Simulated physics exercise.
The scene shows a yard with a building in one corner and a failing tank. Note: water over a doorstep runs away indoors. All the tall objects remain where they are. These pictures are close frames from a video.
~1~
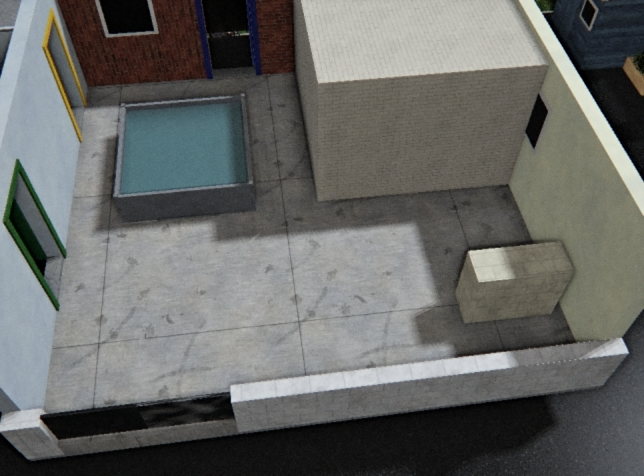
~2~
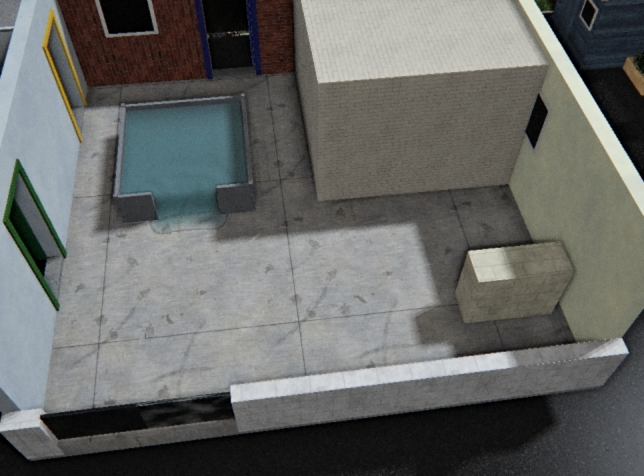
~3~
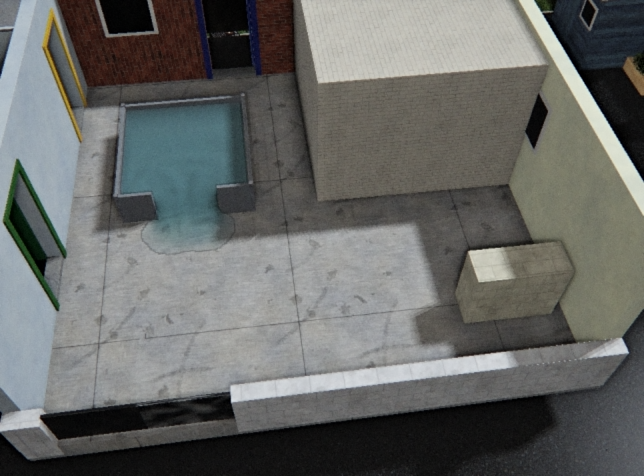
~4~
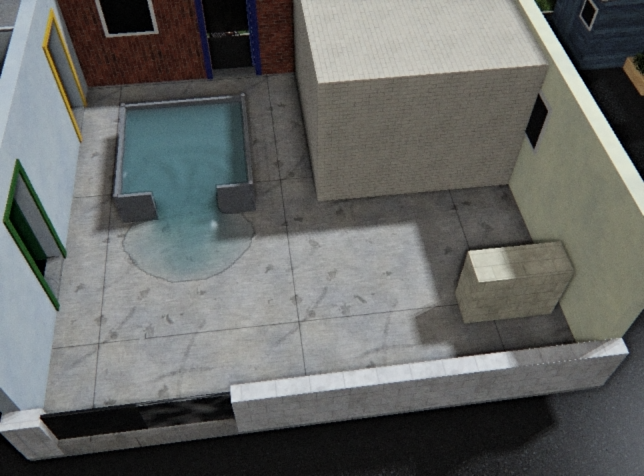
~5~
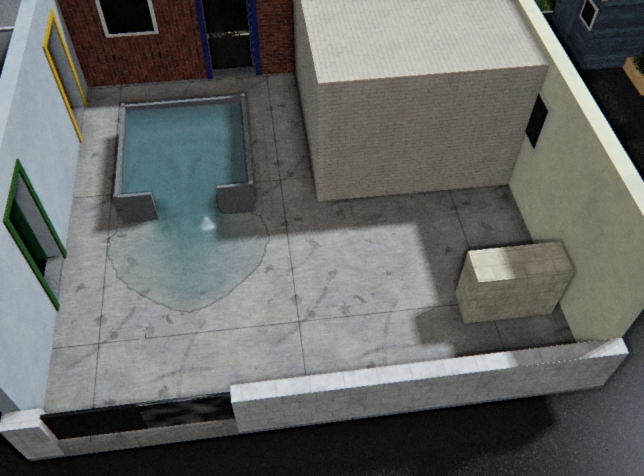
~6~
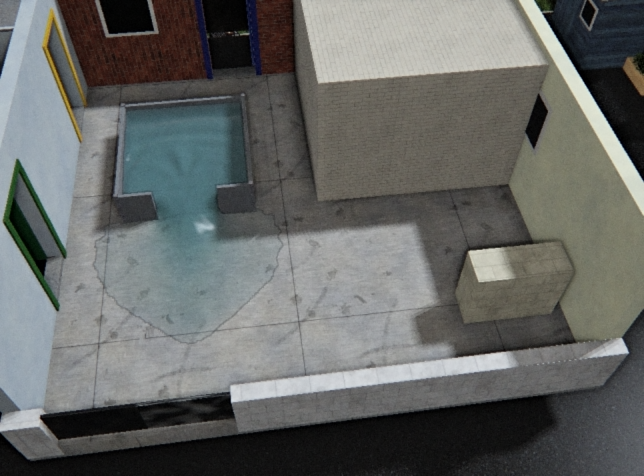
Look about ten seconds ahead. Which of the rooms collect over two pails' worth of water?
One by one: The green door does not top two buckets; the yellow door does not top two buckets; the blue door does not top two buckets.
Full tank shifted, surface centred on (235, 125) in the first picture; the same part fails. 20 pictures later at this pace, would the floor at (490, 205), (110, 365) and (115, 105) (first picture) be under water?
My reading is missed by the flood first, hit by the flood next and missed by the flood last.
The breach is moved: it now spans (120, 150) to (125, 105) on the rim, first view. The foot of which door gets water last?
It would be the blue door.
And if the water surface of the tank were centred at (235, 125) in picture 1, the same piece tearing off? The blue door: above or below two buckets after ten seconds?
My take: Blue door stays within the threshold.
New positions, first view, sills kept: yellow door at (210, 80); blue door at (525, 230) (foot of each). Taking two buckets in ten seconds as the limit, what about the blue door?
My reading: The blue door lets more in.
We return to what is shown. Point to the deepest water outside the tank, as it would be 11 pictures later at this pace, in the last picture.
About at (57, 416).
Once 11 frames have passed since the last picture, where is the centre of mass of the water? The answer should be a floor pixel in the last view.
I would point to (193, 225).
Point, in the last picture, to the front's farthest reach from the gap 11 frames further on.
Look around (416, 385).
A moment on, water covers 30 % of the floor; the green door wet at the sill, nothing in, the yellow door not reached, the blue door not reached.
Next, water covers 40 % of the floor; the green door wet at the sill, nothing in, the yellow door not reached, the blue door not reached.
Then, water covers 45 % of the floor; the green door wet at the sill, nothing in, the yellow door not reached, the blue door not reached.
Later, water covers 65 % of the floor; the green door wet at the sill, nothing in, the yellow door not reached, the blue door not reached.
In the end, water covers 80 % of the floor; the green door under two buckets in, the yellow door wet at the sill, nothing in, the blue door not reached.
